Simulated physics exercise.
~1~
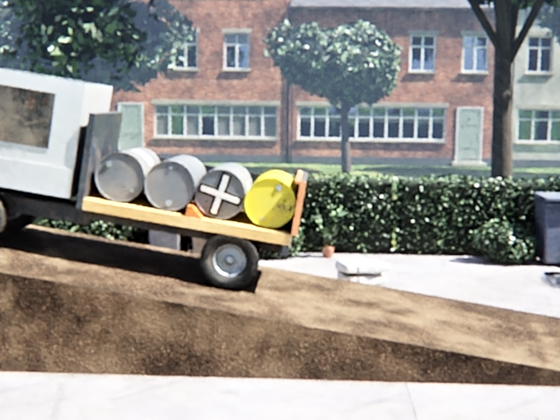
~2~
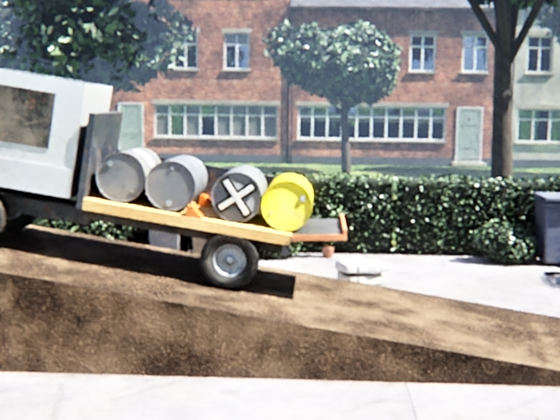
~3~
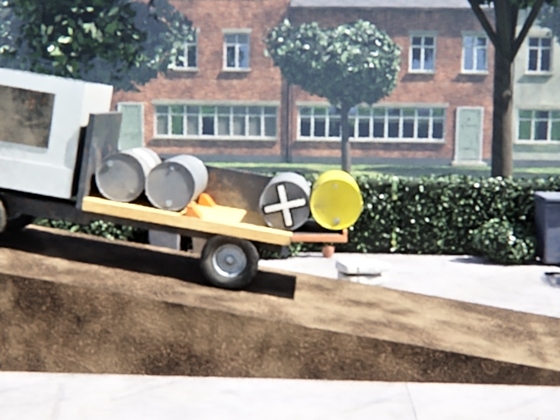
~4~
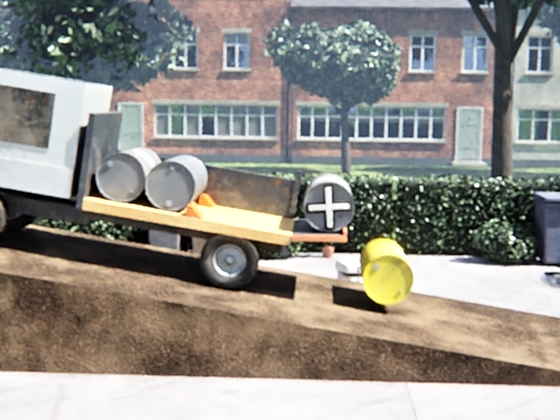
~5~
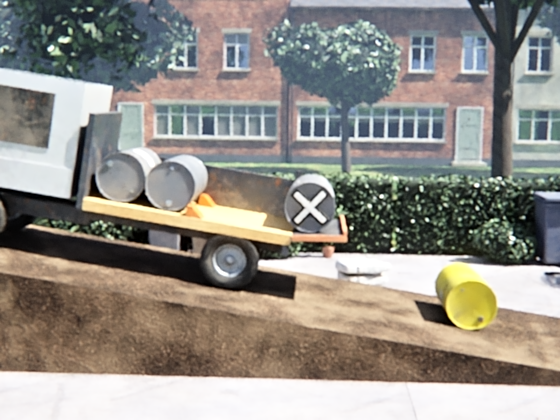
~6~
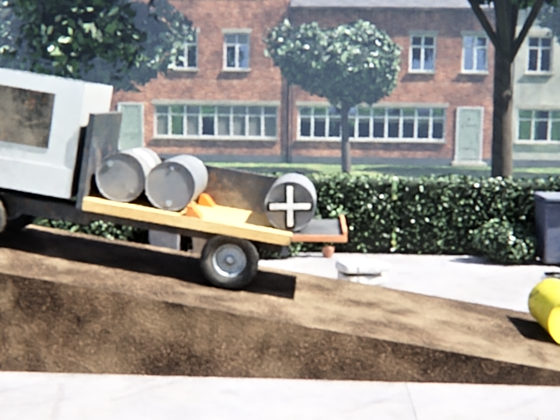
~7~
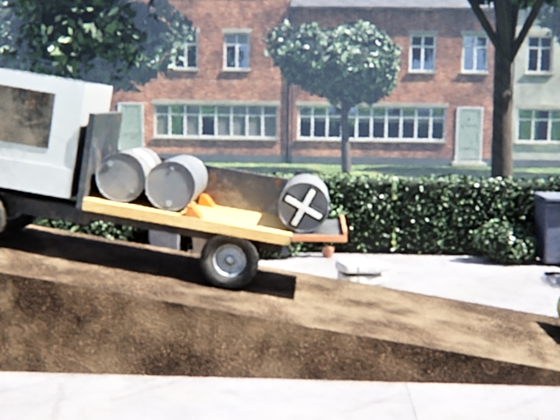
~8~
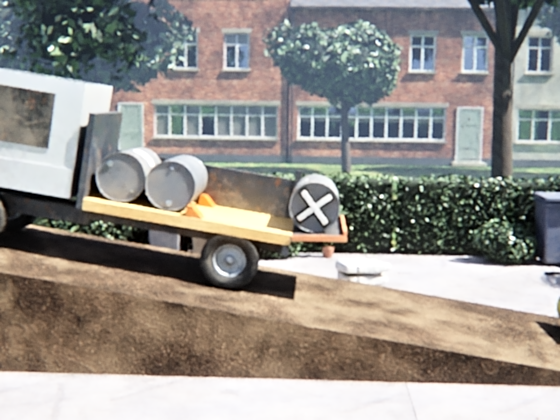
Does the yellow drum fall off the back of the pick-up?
Yes, it rolls over the lowered tailgate, drops onto the slope and rolls away to the right.
A pale pick-up stands on a brown dirt slope with its tail downhill to the right, seen from the side before a hedge and brick buildings. Two plain grey drums, a dark one with a white cross and a yellow one lie in a row on its open bed. The tailgate swings down, and the crossed and yellow drums roll right while the grey pair stay behind an orange chock. The yellow drum drops off the gate and rolls down the slope to the right edge of view. The crossed drum reaches the gate's end, rolls back left, then moves right again, ending on the lowered gate.
